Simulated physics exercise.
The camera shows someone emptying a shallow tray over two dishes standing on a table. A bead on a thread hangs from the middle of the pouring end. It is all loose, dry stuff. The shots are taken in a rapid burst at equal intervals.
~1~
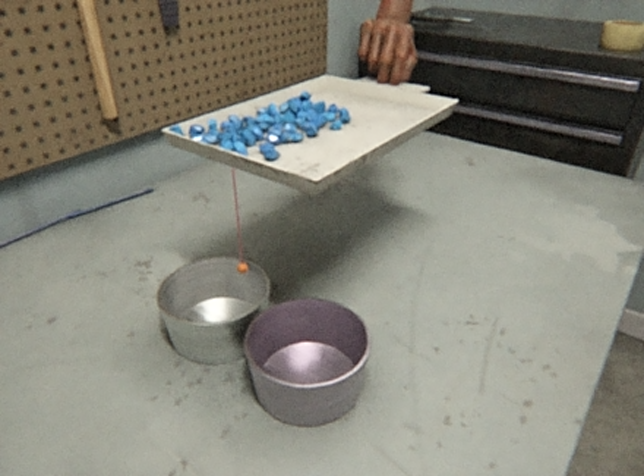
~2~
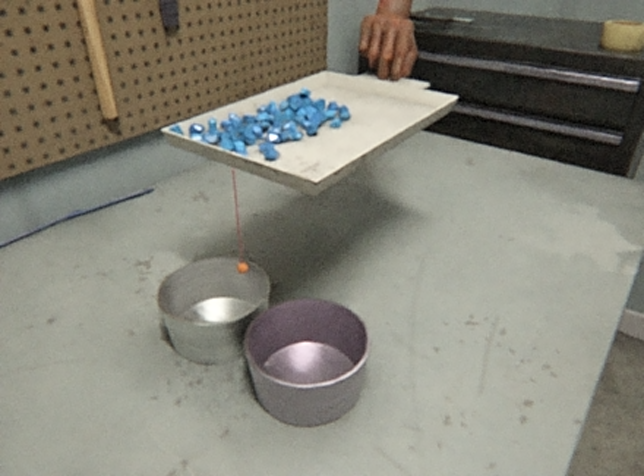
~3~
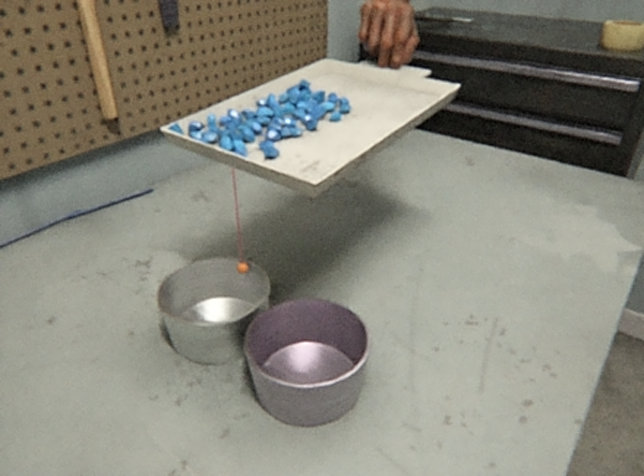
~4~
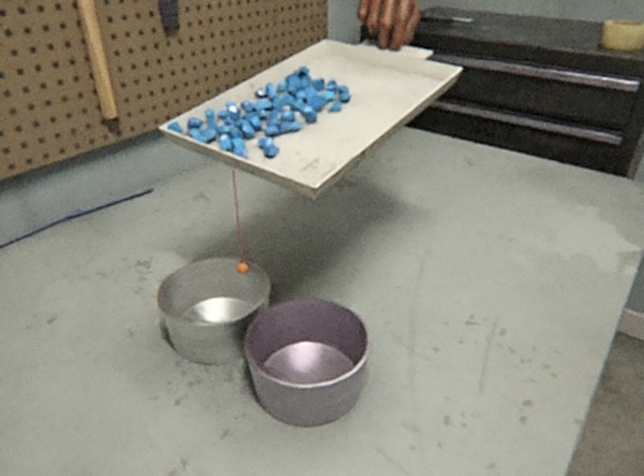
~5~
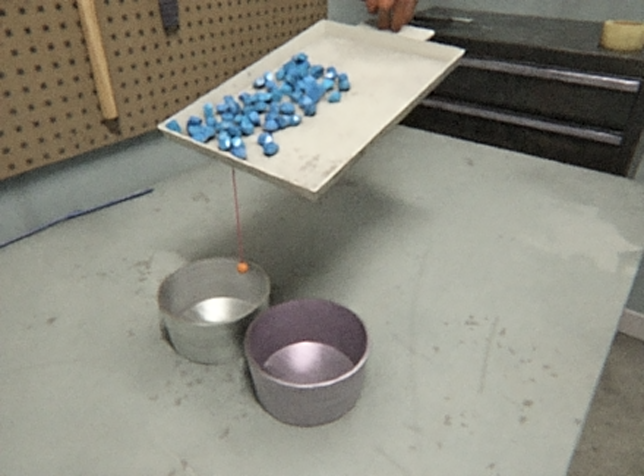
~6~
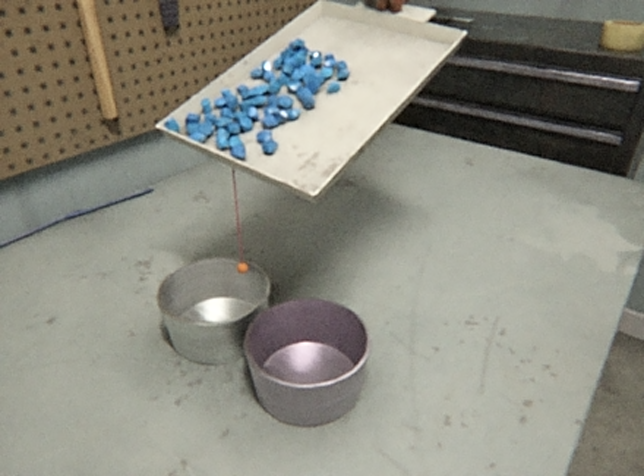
A hand raised the far end of a shallow tray of blue stones, tilting it more steeply toward its lower right corner, while two metal dishes and an orange bead on a thread stayed still below.
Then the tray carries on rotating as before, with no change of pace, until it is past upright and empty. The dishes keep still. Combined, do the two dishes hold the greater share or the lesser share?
Most of the load is not lost.
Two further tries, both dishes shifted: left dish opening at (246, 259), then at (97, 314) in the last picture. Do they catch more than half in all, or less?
Short of half, then Short of half.
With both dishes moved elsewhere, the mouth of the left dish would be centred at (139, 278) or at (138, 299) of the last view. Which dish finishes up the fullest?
Trial one goes to the right of the two, trial two to the right of the two.
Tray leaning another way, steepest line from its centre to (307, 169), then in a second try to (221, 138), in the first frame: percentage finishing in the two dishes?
For the first it's near 90 %, for the second near 20 %.
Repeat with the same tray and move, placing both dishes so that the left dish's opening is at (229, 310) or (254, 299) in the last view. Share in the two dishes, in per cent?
80 %, then 70 %.
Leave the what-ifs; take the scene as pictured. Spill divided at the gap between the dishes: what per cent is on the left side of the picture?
It comes to about 90 percent.
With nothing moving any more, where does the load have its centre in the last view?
Close to (284, 370) in the last view.
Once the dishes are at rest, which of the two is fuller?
The winner is right.
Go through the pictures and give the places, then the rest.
Corners of the pouring end at (169, 129) and (315, 177), level; middle of the load at (278, 120), aquarium stones; left dish at (175, 334); right dish at (269, 394); bead on its thread at (243, 269), in the first frame.
Corners of the pouring end at (169, 129) and (315, 177), level; middle of the load at (278, 118), in the second frame.
Corners of the pouring end at (168, 128) and (314, 179), tipped barely, lowest at the right corner; middle of the load at (278, 113), in the third frame.
Corners of the pouring end at (166, 127) and (314, 183), tipped a little, lowest at the right corner; middle of the load at (277, 104), in the fourth frame.
Corners of the pouring end at (165, 125) and (313, 186), tipped clearly, lowest at the right corner; middle of the load at (275, 96), in the fifth frame.
Corners of the pouring end at (163, 124) and (313, 189), tipped clearly, lowest at the right corner; middle of the load at (273, 88); left dish at (175, 334); right dish at (269, 394), in the sixth frame.
Soon after the last picture, tray tipped steeply; nearly all on the tray; a small part in the air.
A little later, tray tipped right over; about a third on the tray; about a quarter in the right dish; a small part in the left dish; a small part outside both; about a quarter in the air.
Later still, tray tipped past a quarter turn; about half in the right dish; about a quarter in the left dish; about a quarter outside both.
At rest, tray tipped past a quarter turn; about half in the right dish; about a quarter in the left dish; about a quarter outside both.
